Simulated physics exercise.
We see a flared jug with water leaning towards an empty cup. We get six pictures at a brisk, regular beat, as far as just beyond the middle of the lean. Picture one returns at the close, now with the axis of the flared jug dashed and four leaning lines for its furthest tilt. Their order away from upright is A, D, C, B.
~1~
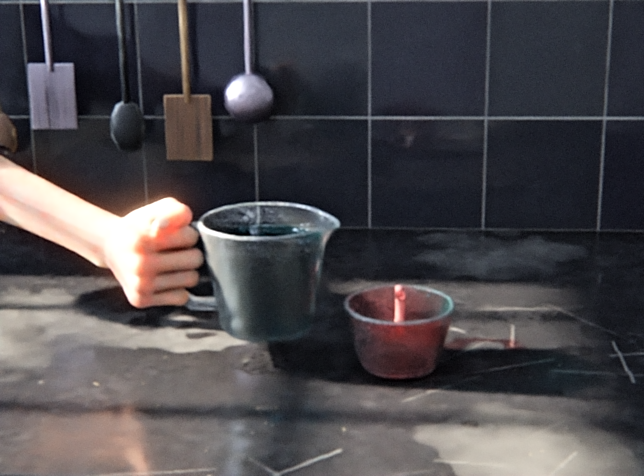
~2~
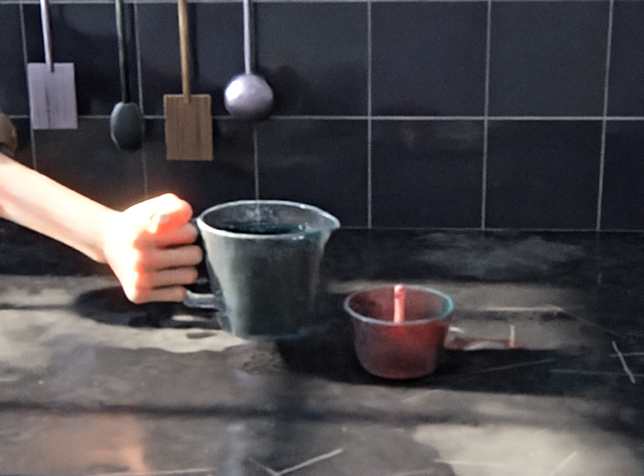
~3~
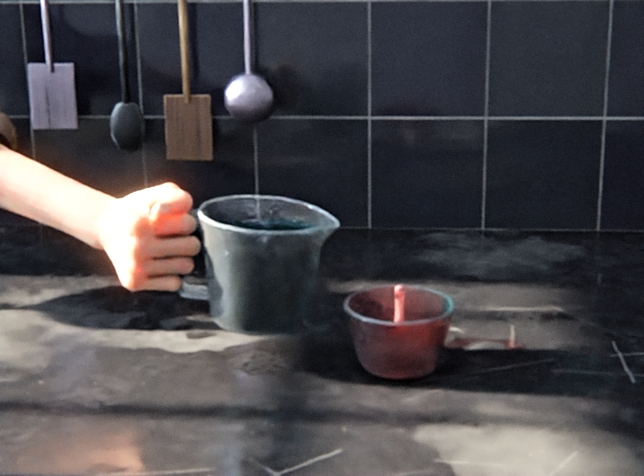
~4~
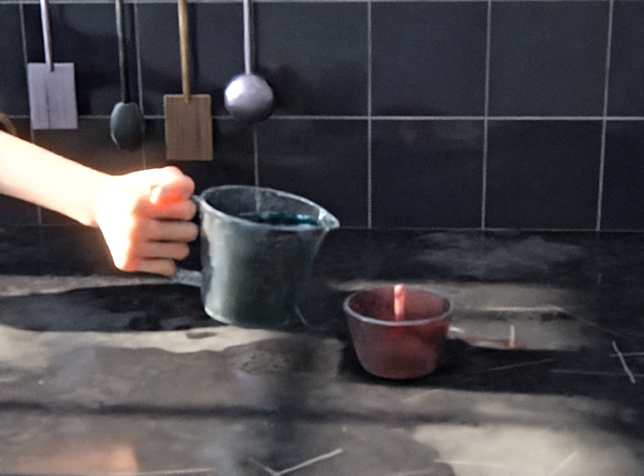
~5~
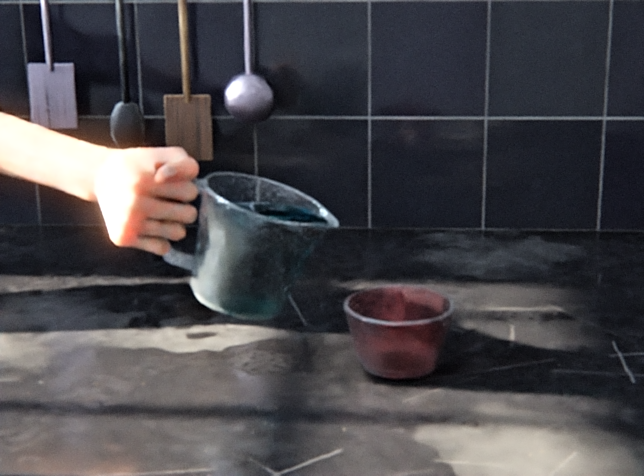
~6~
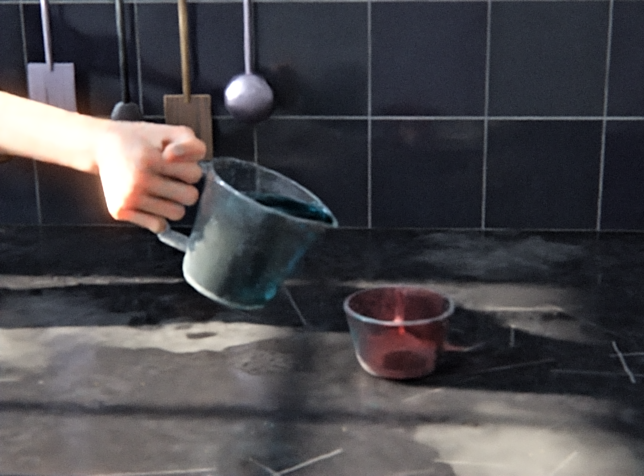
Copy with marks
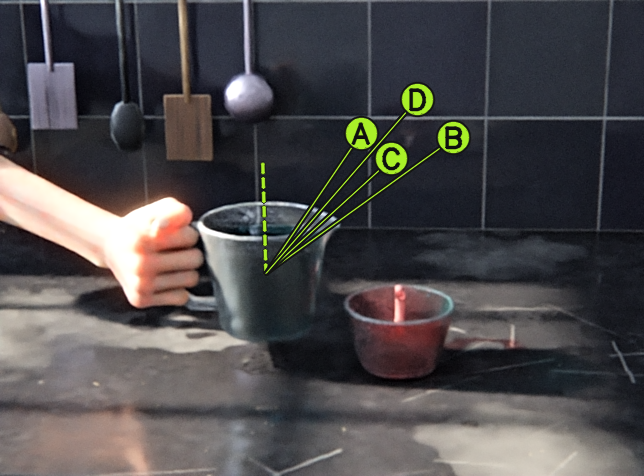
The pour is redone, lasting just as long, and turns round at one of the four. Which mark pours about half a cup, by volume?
Best: C.
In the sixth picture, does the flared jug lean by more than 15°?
Yes, it does.
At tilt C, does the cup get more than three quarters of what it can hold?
No, it does not.
On the marked copy, A at (351, 147); B at (440, 148); C at (379, 170); D at (406, 112).
With A, the cup ends with about 23 % of what it can hold.
With B, the cup ends with about 64 % of what it can hold; 5 % of the water is spilt.
With C, the cup ends with about 51 % of what it can hold; 3 % of the water is spilt.
With D, the cup ends with about 37 % of what it can hold.
